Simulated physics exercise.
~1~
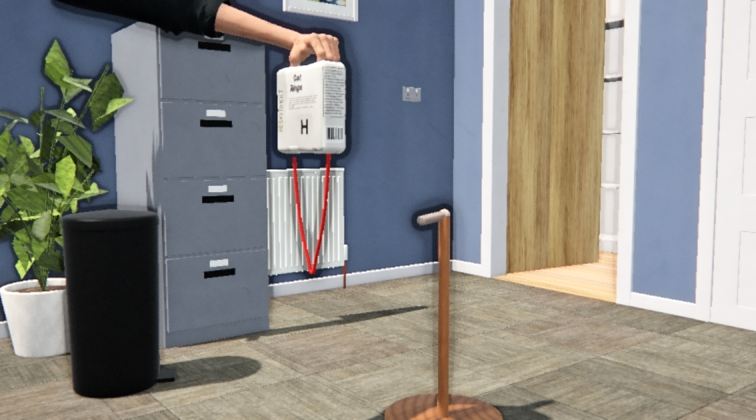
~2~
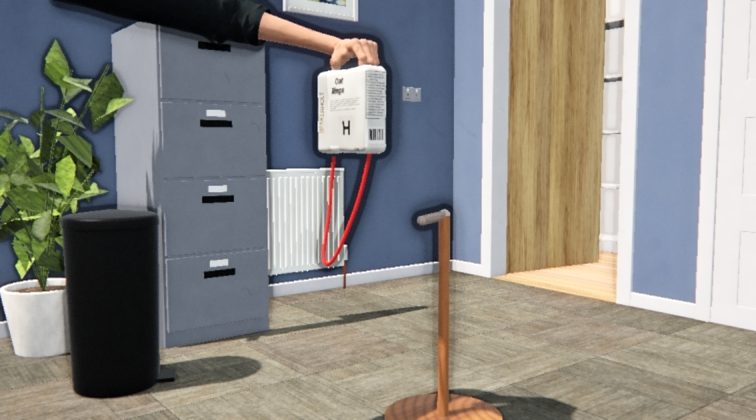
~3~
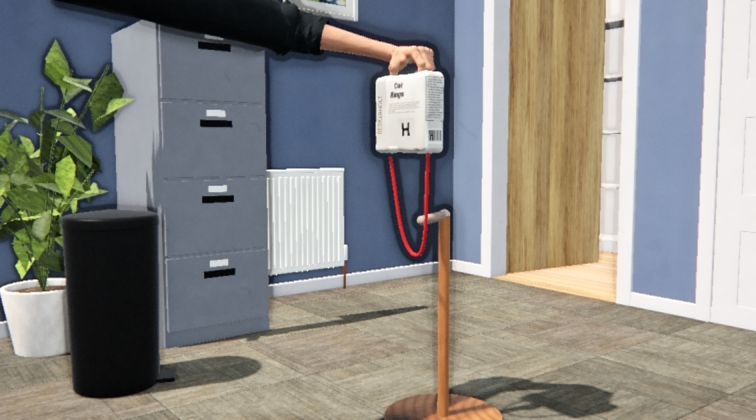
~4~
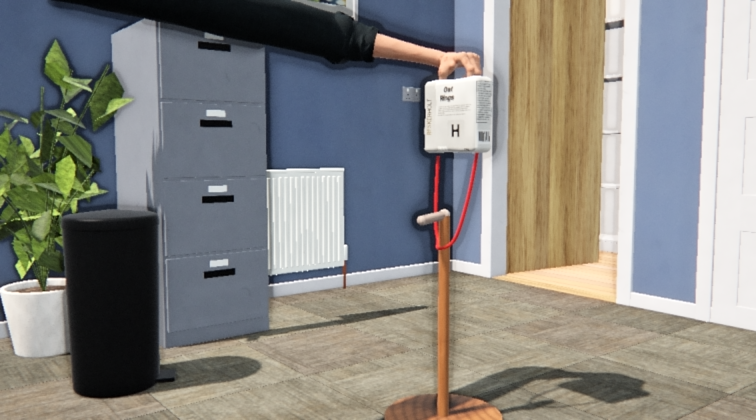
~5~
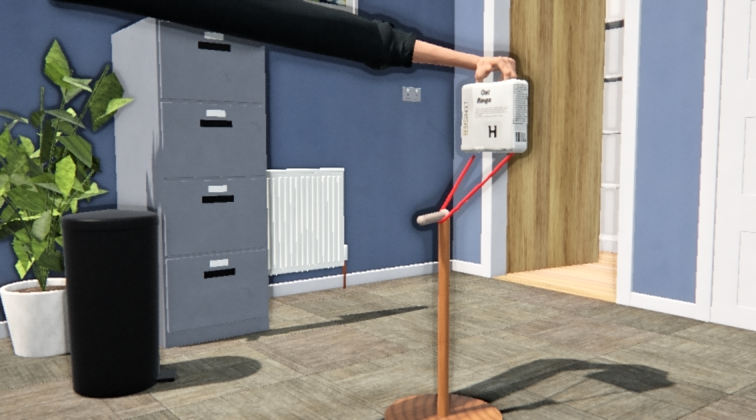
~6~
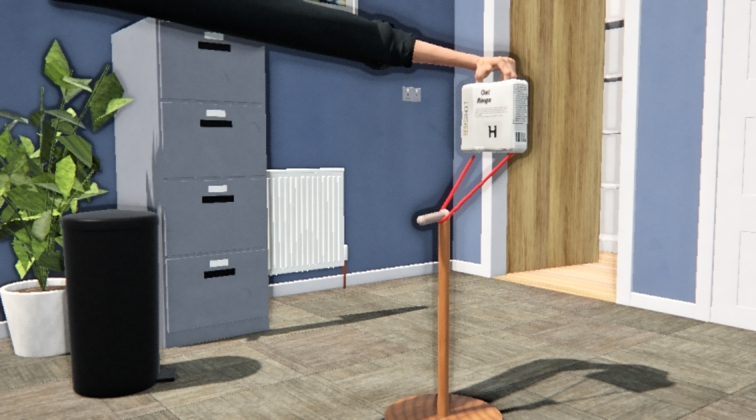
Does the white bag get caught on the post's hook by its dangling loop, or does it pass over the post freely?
The white bag gets caught. Its red loop snags on the hook and pulls tight just after the bag passes over the post.
